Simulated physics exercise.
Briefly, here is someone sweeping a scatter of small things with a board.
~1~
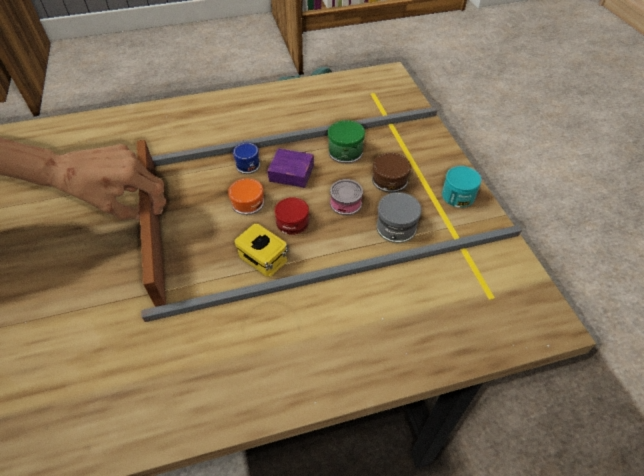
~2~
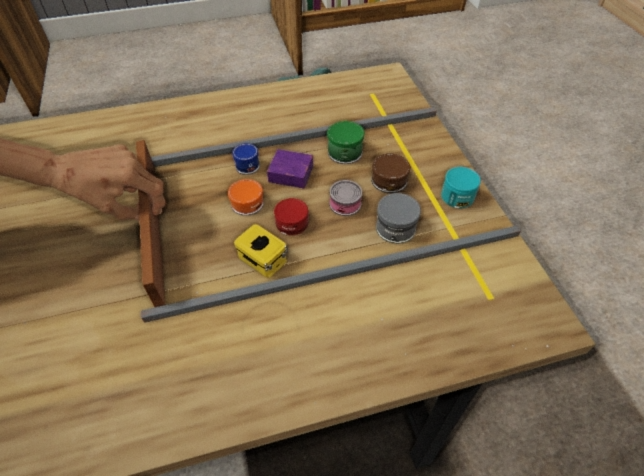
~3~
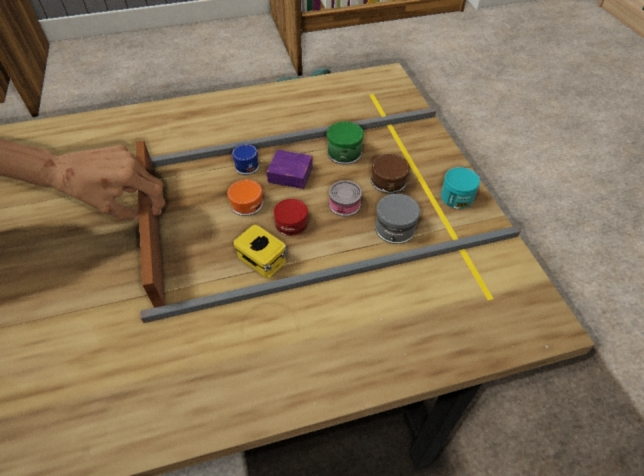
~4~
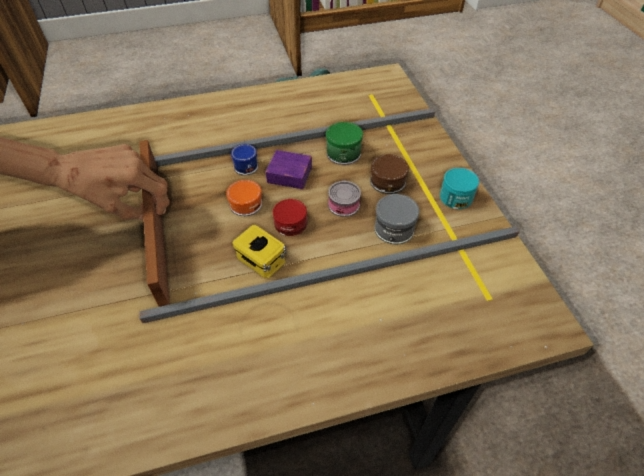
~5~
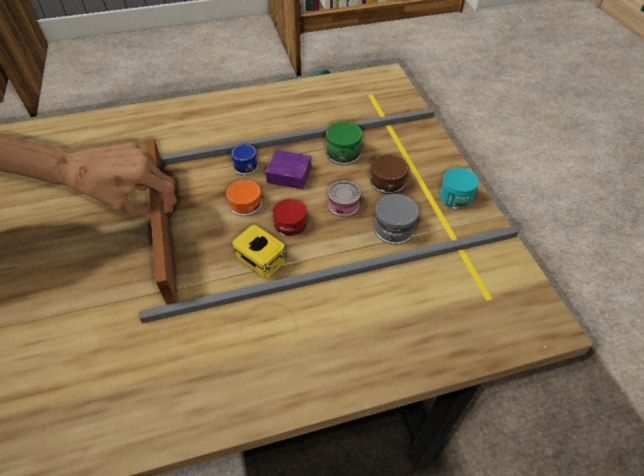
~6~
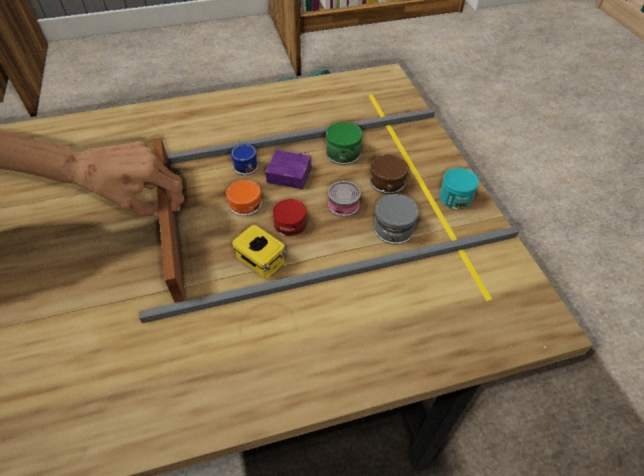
A hand held a wooden board still at first, then slid it slightly right between two grey rails, toward the colourful tubs and blocks on the table, which stayed put without being touched.
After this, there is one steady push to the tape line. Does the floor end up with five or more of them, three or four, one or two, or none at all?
The floor ends up with one or two.
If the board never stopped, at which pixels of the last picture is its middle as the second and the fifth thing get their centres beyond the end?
Roughly (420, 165) for the earlier crossing, roughly (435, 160) for the later one.
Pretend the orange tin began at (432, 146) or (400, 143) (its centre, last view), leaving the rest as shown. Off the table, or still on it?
Order of tries: Off, off.
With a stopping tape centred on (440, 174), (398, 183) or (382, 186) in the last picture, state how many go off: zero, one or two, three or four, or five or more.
Spot one gives 5 or more, spot two zero, spot three no fall at all.
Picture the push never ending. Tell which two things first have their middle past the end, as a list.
First the turquoise tub, then the brown pot.
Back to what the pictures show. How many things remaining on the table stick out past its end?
The answer comes to 3.
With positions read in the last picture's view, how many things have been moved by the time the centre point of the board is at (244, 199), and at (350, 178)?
3, then 9.
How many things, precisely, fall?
1.
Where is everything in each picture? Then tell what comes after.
The first frame shows turquoise tub (461, 187); brown pot (391, 172); grey tin (398, 218); board (150, 217); tape (421, 177).
The second frame shows brown pot (390, 173); blue tin (246, 159).
The third frame shows grey tin (397, 219); orange tin (246, 198).
The fourth frame shows turquoise tub (459, 189); purple block (289, 169).
The fifth frame shows brown pot (389, 174); red tub (290, 217).
The sixth frame shows turquoise tub (459, 189); brown pot (389, 174); grey tin (396, 219); board (168, 214); tape (419, 178).
Soon after, none off yet; turquoise tub at rest near (459, 189); brown pot at rest near (389, 174); grey tin at rest near (396, 219).
Then, none off yet; turquoise tub moving near (463, 185); brown pot moved about its own width near (428, 159); grey tin moved about its own width near (450, 208).
At rest, the number that fall off is one or two; fallen, turquoise tub.
